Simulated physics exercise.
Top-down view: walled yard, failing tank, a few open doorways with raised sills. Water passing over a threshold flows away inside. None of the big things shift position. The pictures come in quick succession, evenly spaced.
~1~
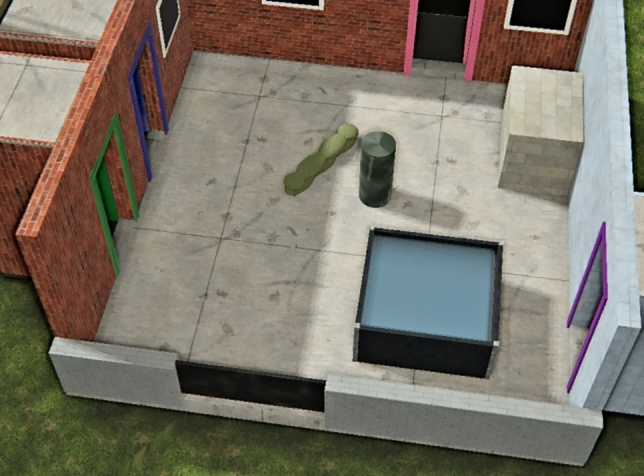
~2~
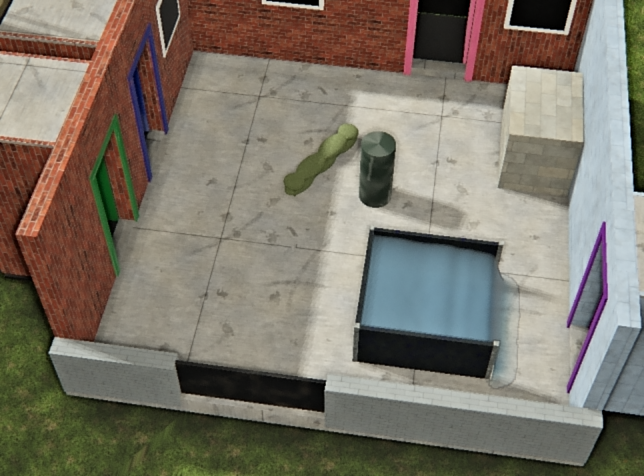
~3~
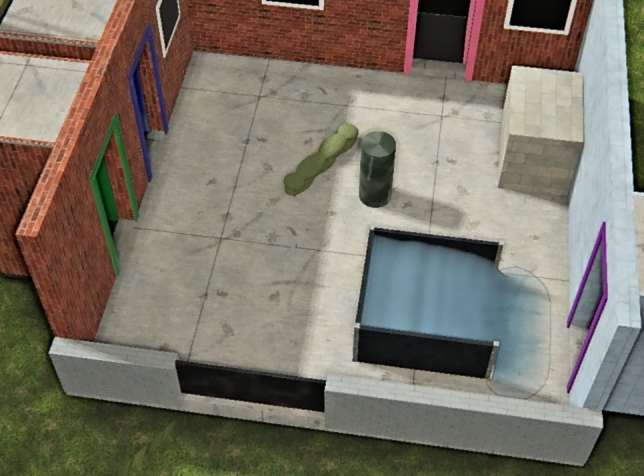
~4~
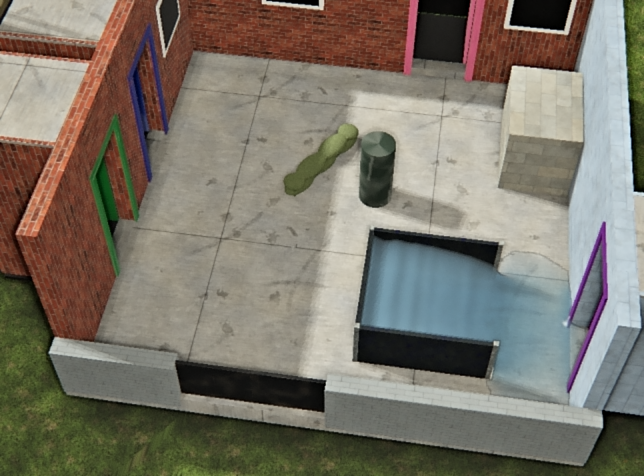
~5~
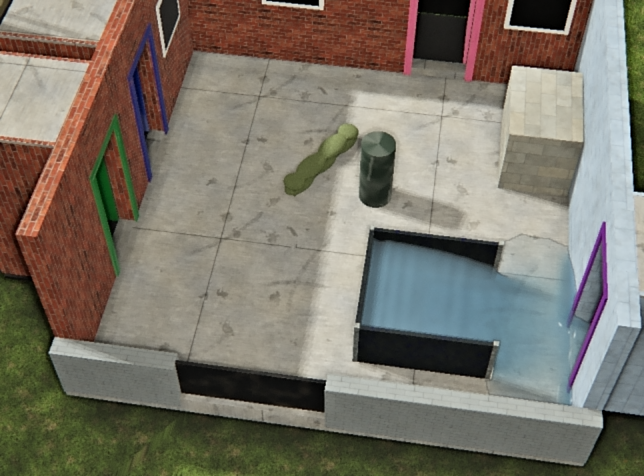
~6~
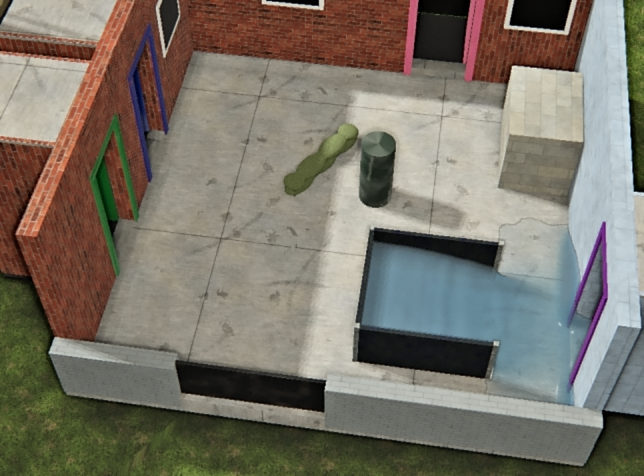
Water pours from the tank's open right side and spreads across the yard to the purple-framed opening.
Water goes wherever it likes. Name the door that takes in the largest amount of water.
Purple.
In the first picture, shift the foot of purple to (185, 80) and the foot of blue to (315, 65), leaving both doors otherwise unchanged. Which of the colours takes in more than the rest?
Looks like it's the green one.
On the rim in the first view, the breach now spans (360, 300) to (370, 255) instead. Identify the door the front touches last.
It's the one in purple.
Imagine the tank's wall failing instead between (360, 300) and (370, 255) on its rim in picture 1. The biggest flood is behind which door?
Greatest inflow: The green-painted one.
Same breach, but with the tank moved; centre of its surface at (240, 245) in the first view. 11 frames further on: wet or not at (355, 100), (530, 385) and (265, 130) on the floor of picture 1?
In the order given: Not reached, wetted and not reached.
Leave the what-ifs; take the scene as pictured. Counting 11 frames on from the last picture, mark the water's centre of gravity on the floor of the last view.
Close to (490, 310), I reckon.
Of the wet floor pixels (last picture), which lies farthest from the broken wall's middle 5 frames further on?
My estimate: Roughly (567, 199).
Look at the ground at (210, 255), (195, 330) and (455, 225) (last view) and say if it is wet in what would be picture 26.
Spared, swamped, swamped.
A moment on, water covers 15 % of the floor; pink door not reached, purple door a lot in, green door not reached, blue door not reached.
Next, water covers 25 % of the floor; pink door not reached, purple door a lot in, green door not reached, blue door not reached.
Then, water covers 45 % of the floor; pink door not reached, purple door a lot in, green door not reached, blue door not reached.
Later, water covers 70 % of the floor; pink door wet at the sill, nothing in, purple door a lot in, green door a trickle in, blue door wet at the sill, nothing in.
In the end, water covers 95 % of the floor; pink door wet at the sill, nothing in, purple door a lot in, green door some in, blue door wet at the sill, nothing in; the purple door has let in the most.
